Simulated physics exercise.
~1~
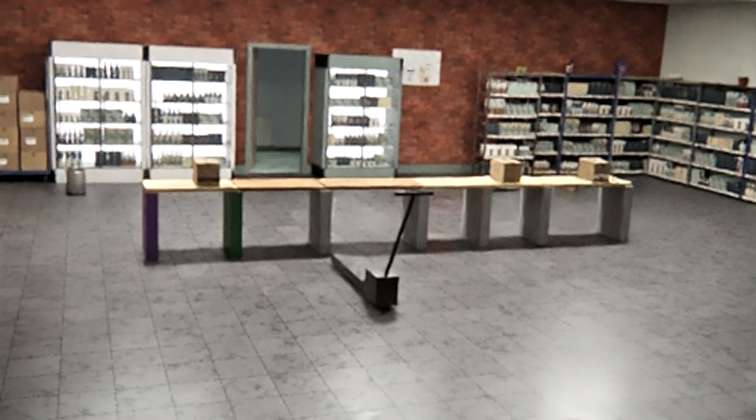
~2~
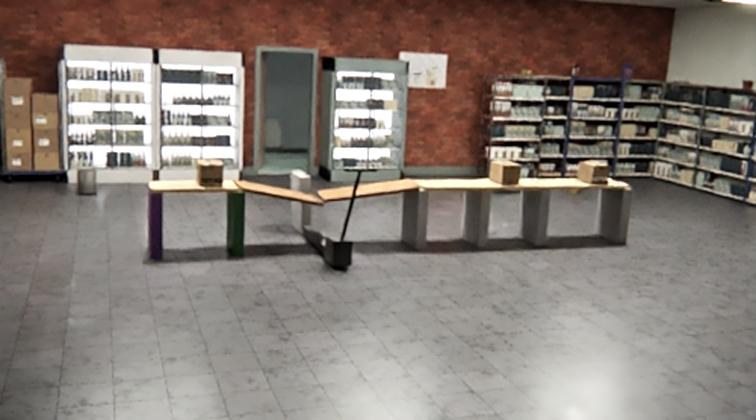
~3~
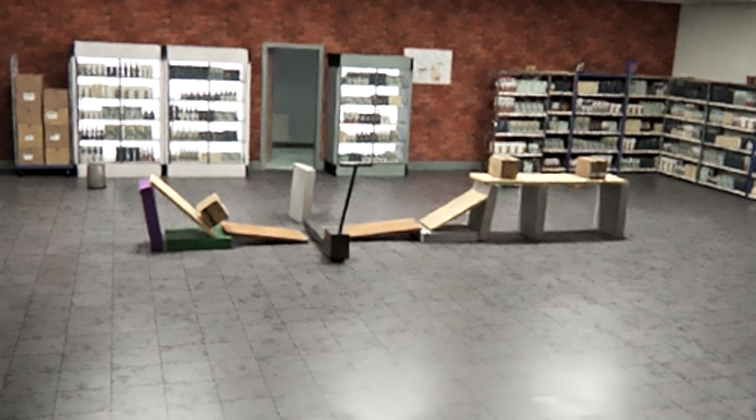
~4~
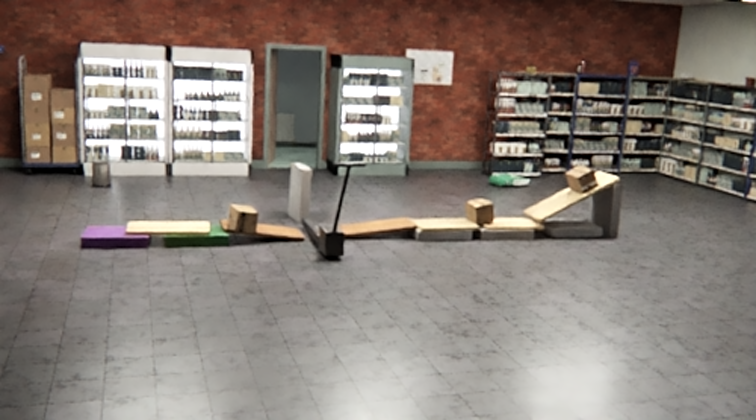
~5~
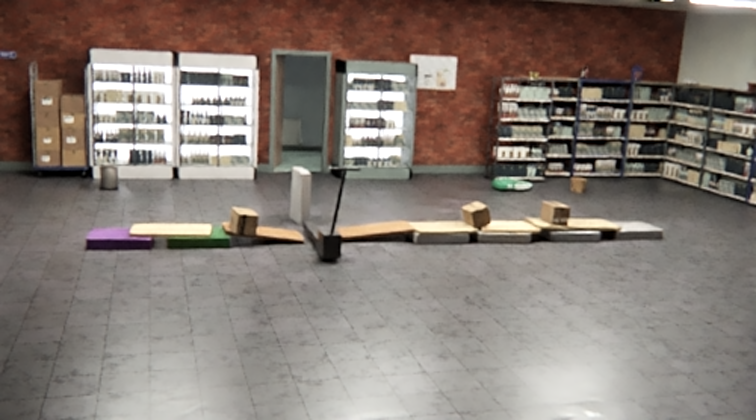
A shop with a grey tiled floor and a red brick back wall is seen from the front, the camera drifting slightly sideways. Across the middle stands a low row of boards on upright blocks, purple and green at the left and grey beyond, with small cartons on top. A black long-handled jack pushes in at the centre, and the boards above it sag. The green upright topples flat, the purple one leans, and boards slide down on both sides. The purple upright falls, and the collapse spreads right until the boards and cartons lie low along the floor.
